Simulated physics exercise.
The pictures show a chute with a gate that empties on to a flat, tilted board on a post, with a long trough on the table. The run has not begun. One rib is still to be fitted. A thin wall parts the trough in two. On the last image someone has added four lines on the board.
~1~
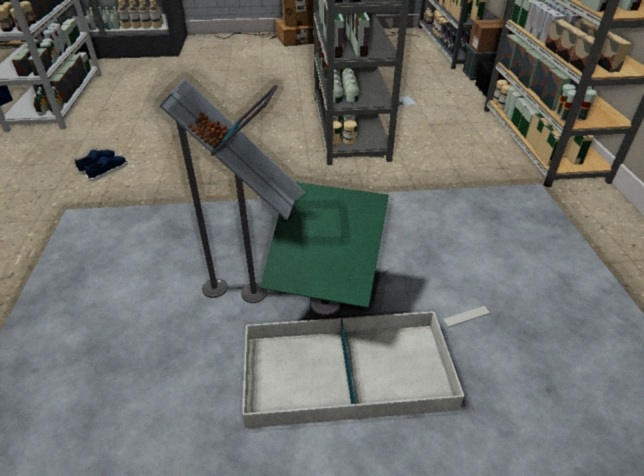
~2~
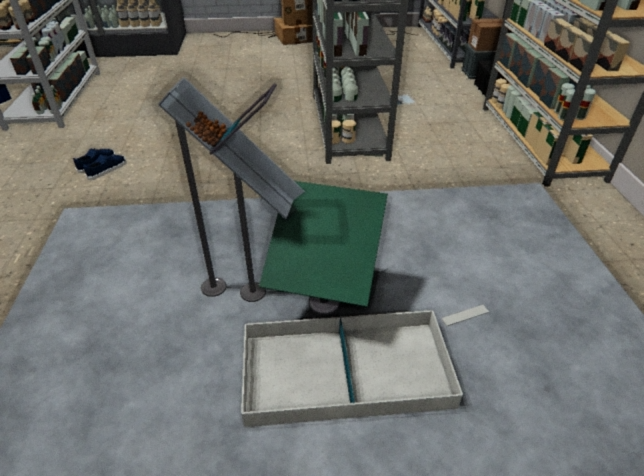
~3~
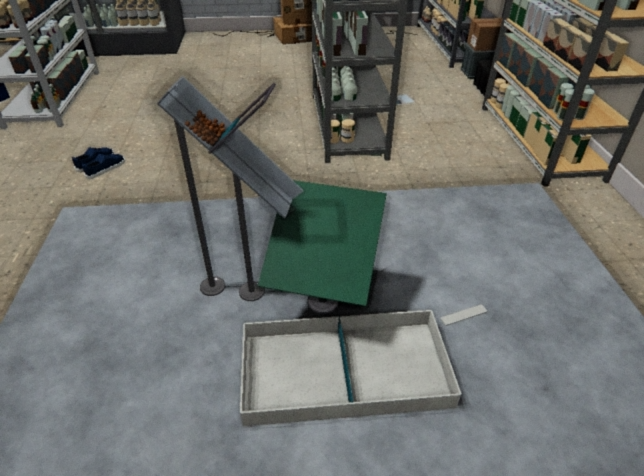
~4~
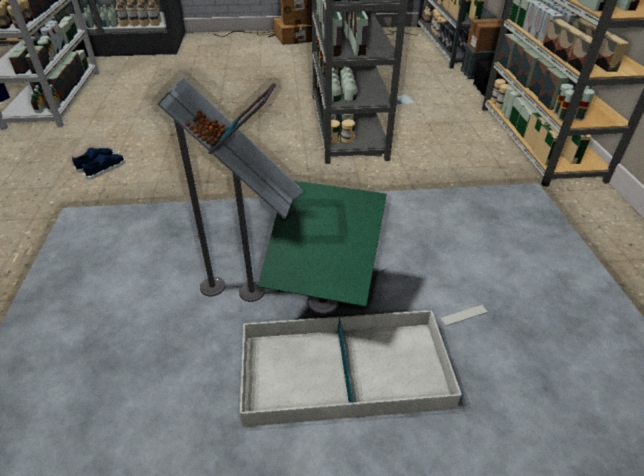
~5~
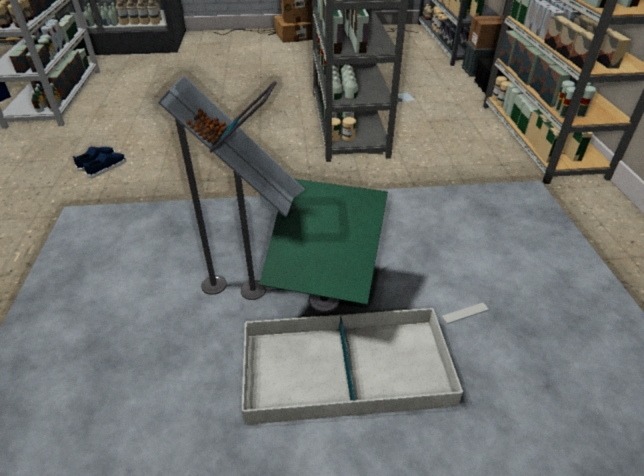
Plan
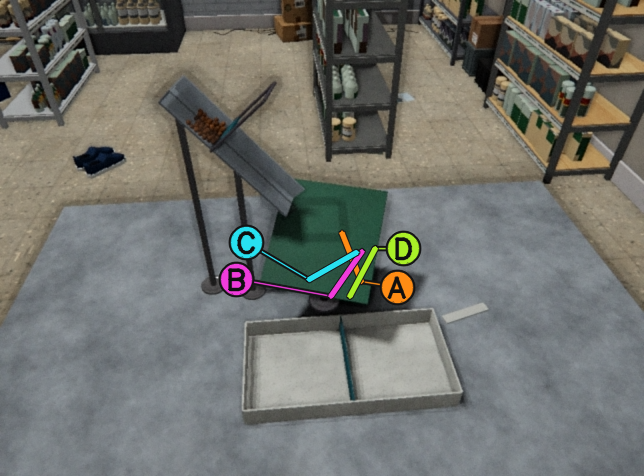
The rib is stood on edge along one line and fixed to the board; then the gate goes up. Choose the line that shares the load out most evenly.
Go for A.
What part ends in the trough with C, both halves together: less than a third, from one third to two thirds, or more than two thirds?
Line C gives more than two thirds.
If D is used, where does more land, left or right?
The left half.
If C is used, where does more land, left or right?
More lands on the left.
On the marked copy, line A from (342, 233) to (361, 281); line B from (362, 251) to (330, 296); line C from (356, 252) to (309, 279); line D from (375, 248) to (349, 296).
For line A, of what is caught, about a third in the left half, about two thirds in the right.
For line B, of what is caught, nearly all in the left half, a small part in the right.
For line C, of what is caught, most in the left half, a small part in the right.
For line D, of what is caught, all in the left half, none in the right.
